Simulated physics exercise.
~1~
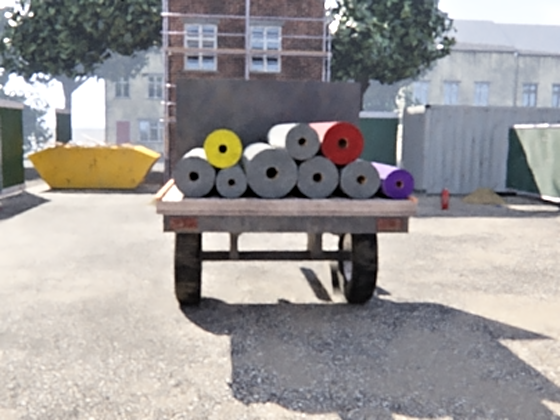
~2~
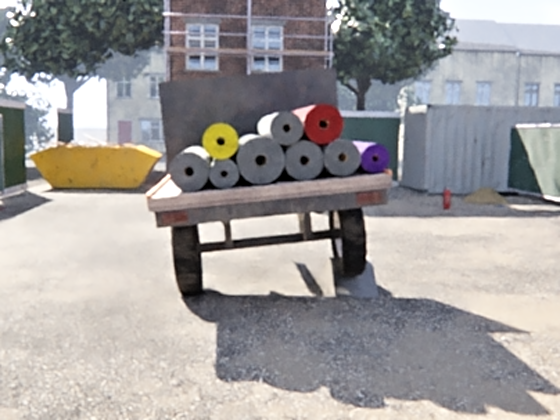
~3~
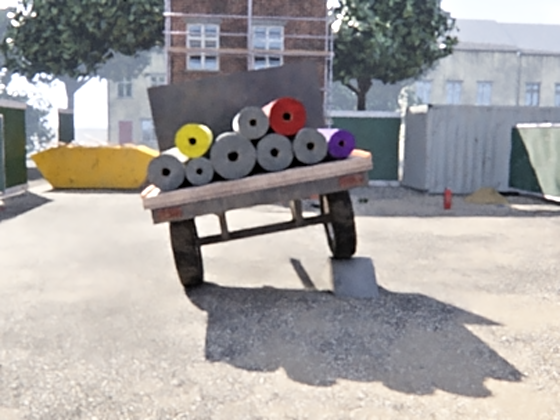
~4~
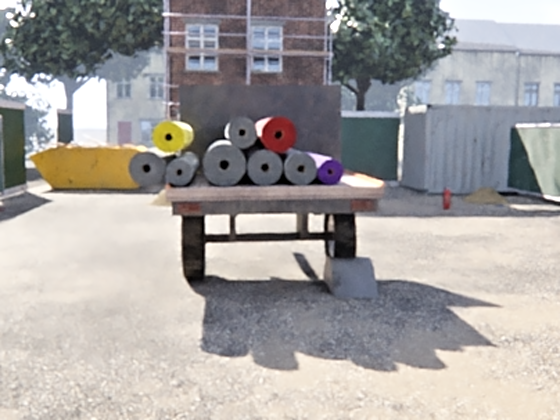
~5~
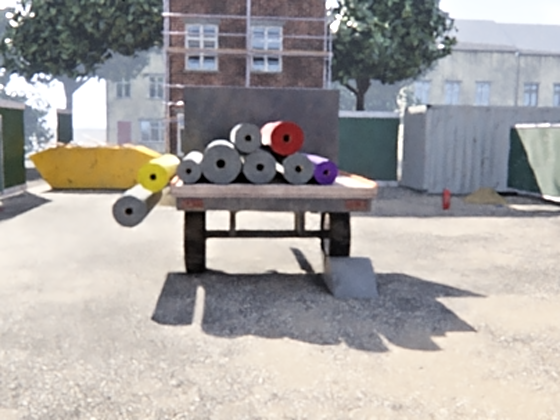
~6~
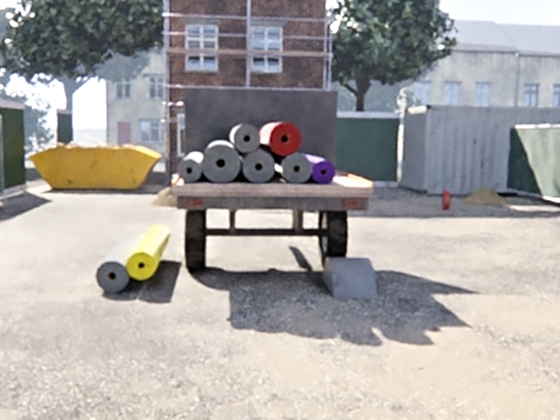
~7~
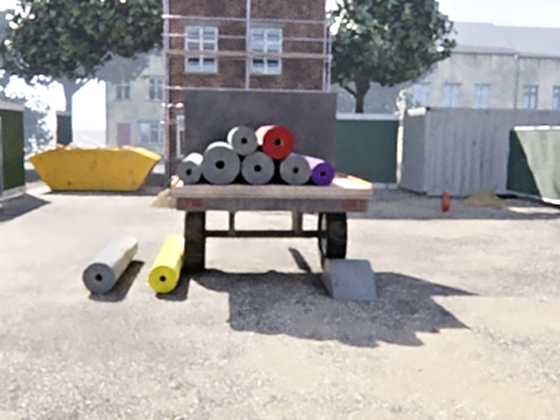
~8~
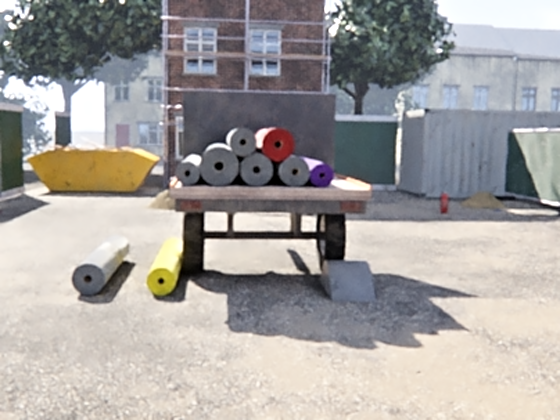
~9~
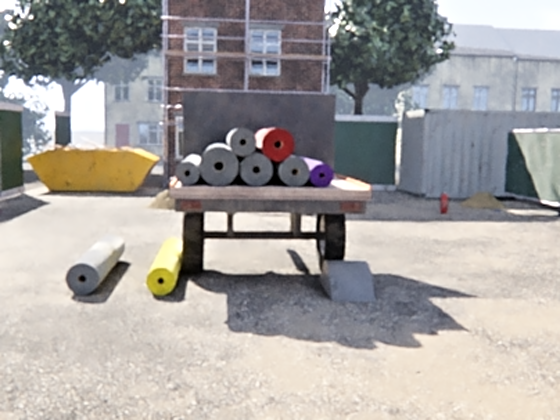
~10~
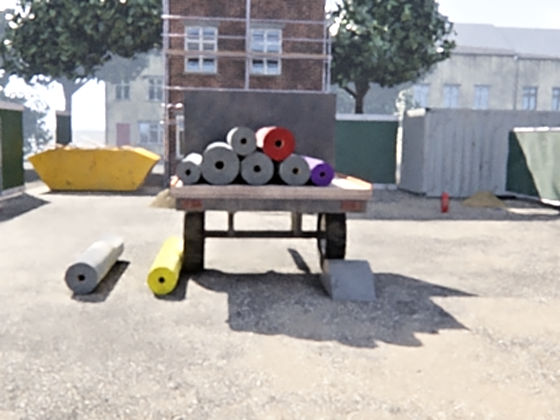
A flatbed trailer stacked with loose rolls, mostly grey with one yellow, one red and one purple, is seen from behind in a sunny yard, with a yellow skip to the left and a brick building beyond. Its right wheel rides up over a grey block, tilting the deck down to the left, and the rolls shift that way. The wheel drops back and the deck levels. A grey roll and the yellow one tumble off the left side and roll slightly apart on the ground. The trailer stands still, with red still on top of the pile and purple at its right end.
